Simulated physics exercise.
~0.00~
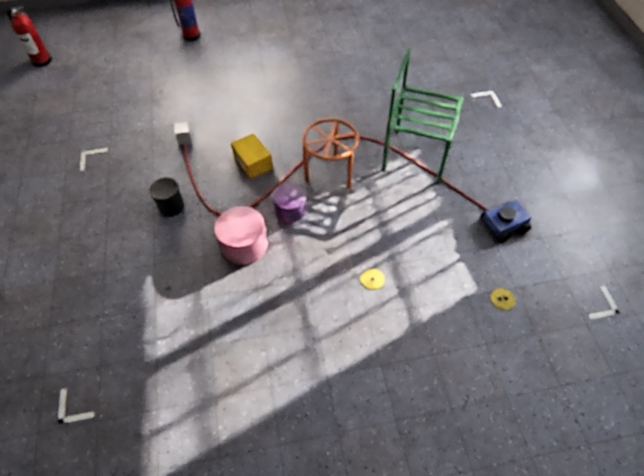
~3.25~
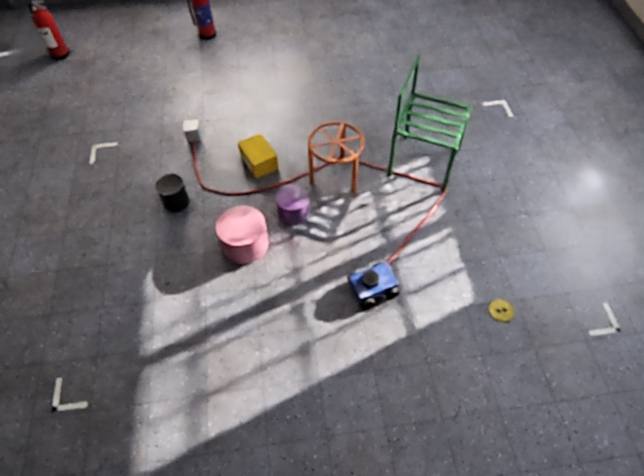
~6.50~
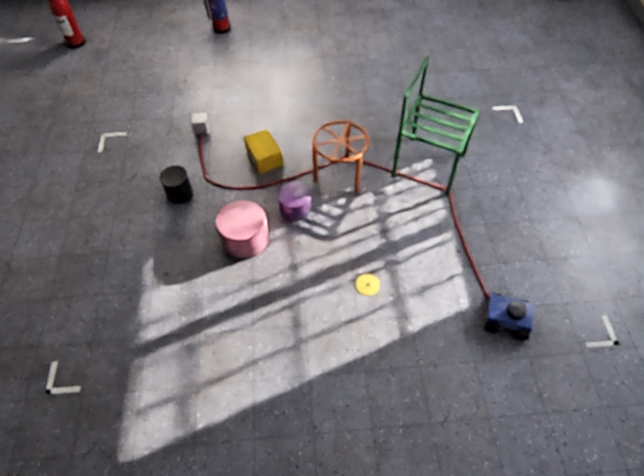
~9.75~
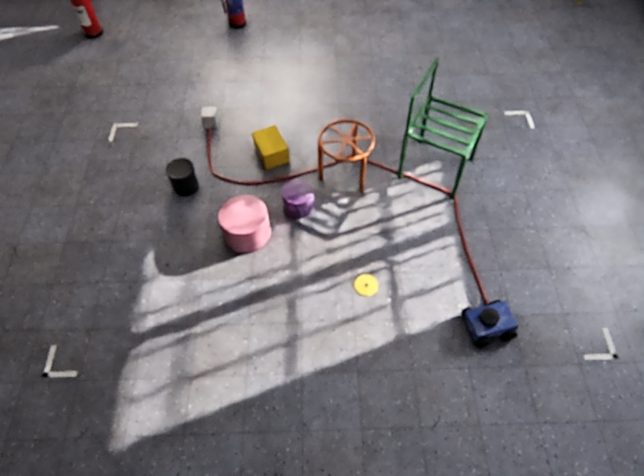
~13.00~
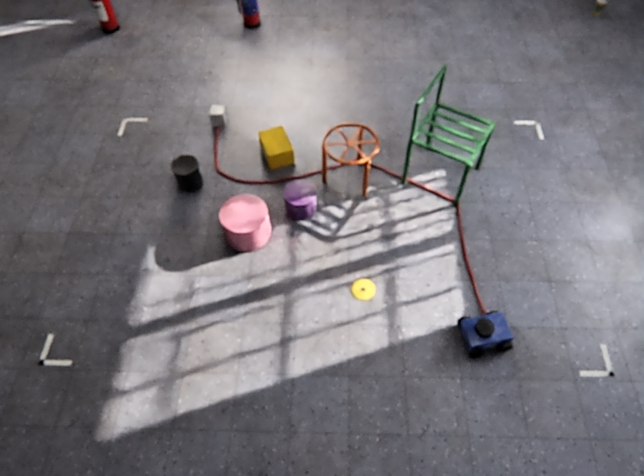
A small blue cart trailing a red lead past a green chair, an orange stool, tubs, a bin and a yellow box moves left to one yellow mark, then right to another, and ends just beside it, everything else still in place.
